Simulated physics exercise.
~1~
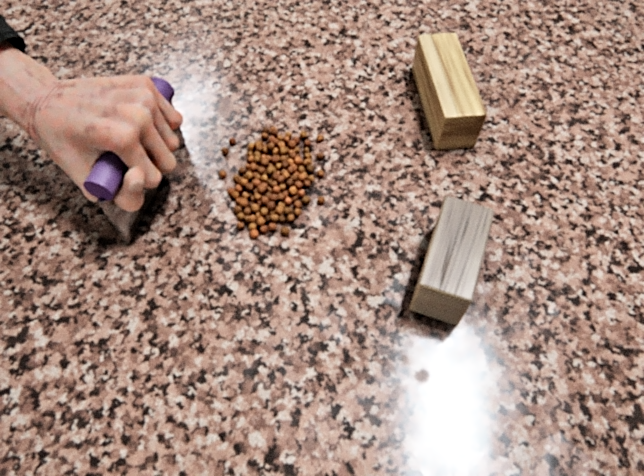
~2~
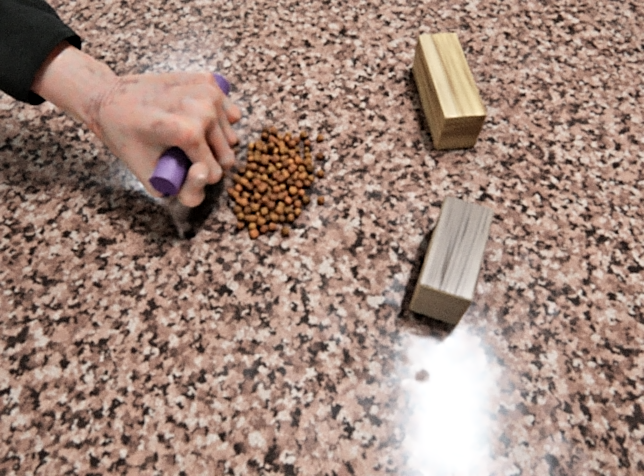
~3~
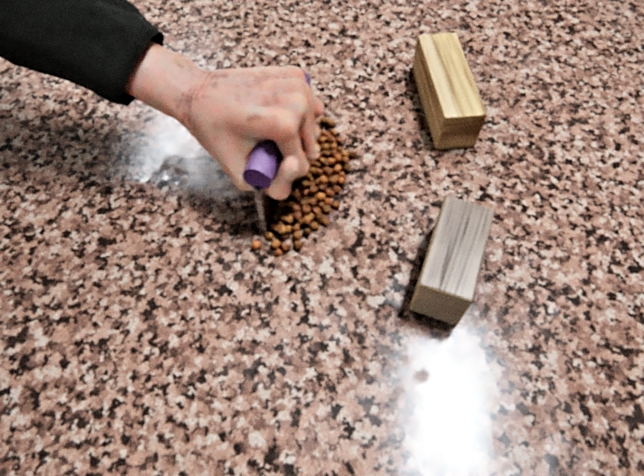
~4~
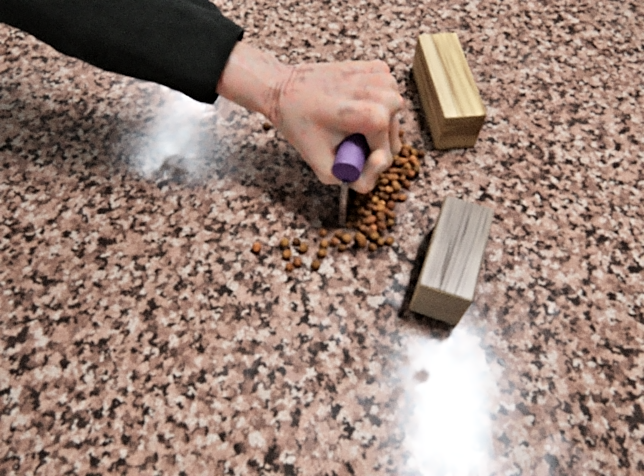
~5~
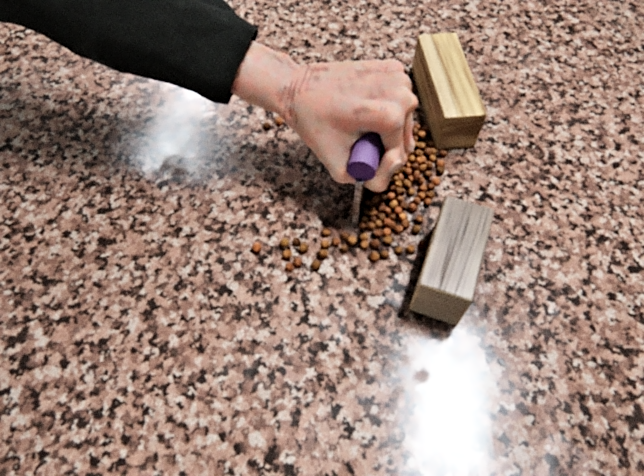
On a speckled pinkish-brown stone surface, a hand in a dark sleeve grips a purple-handled scraper and pushes a pile of small brown balls rightwards towards two spaced wooden blocks, spreading them out, and at the end the balls remain gathered in front of the gap.
